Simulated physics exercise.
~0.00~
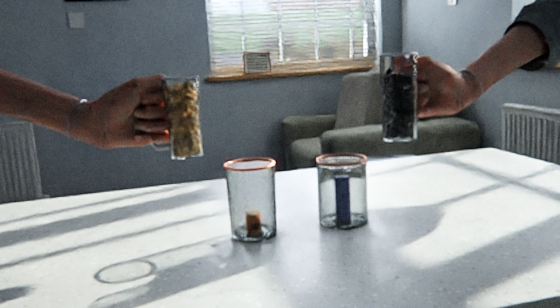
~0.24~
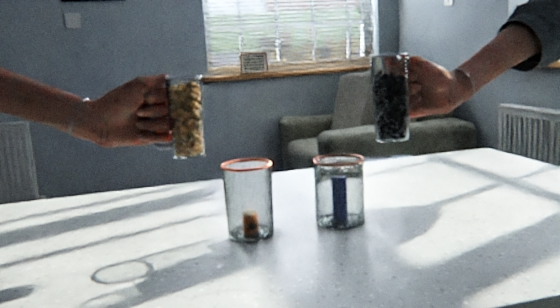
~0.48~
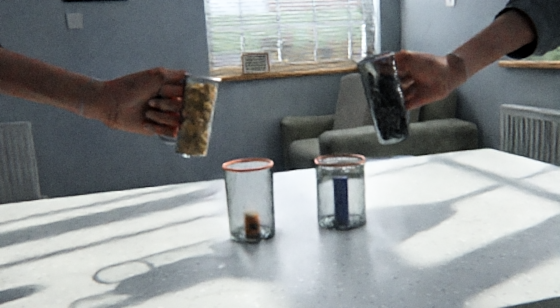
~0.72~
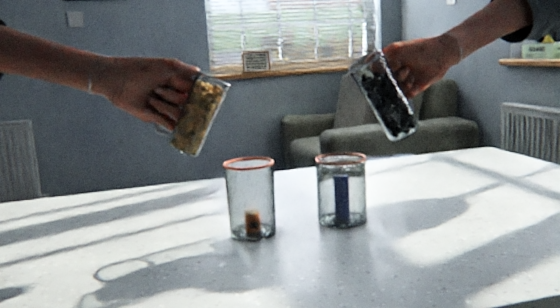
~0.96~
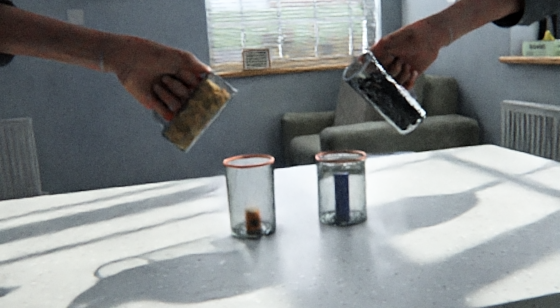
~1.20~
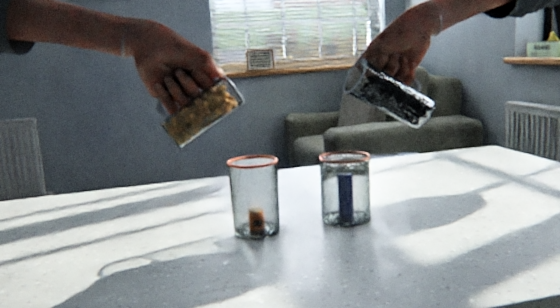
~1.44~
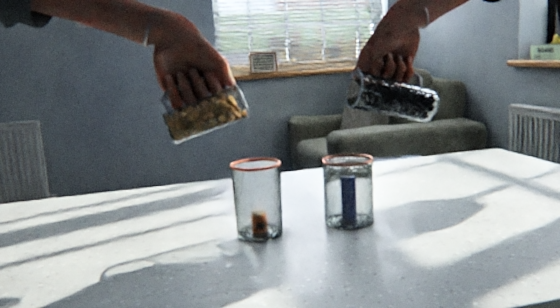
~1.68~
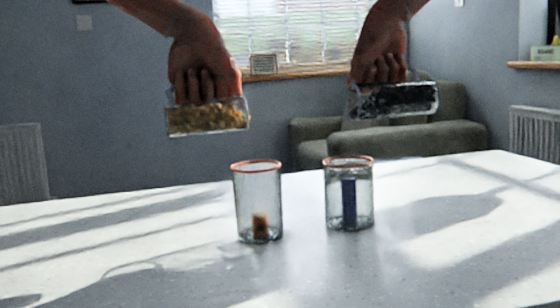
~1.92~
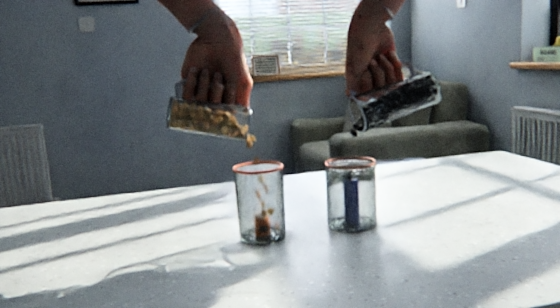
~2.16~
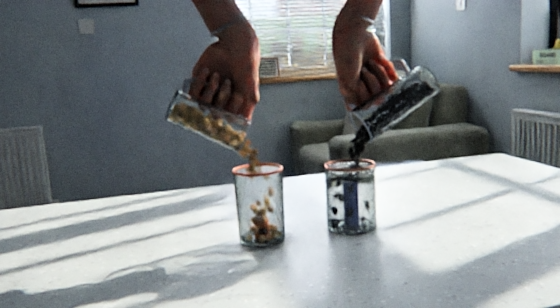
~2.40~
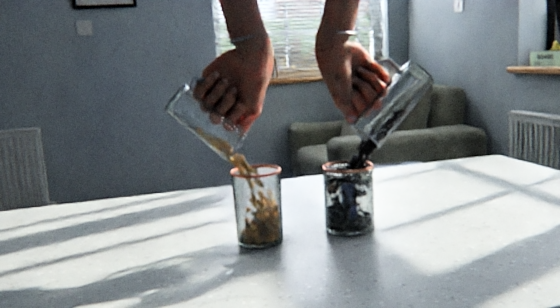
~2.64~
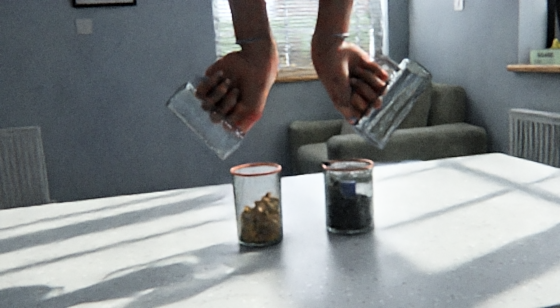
Two hands tip cups of loose pieces into two glasses, burying only the left object.
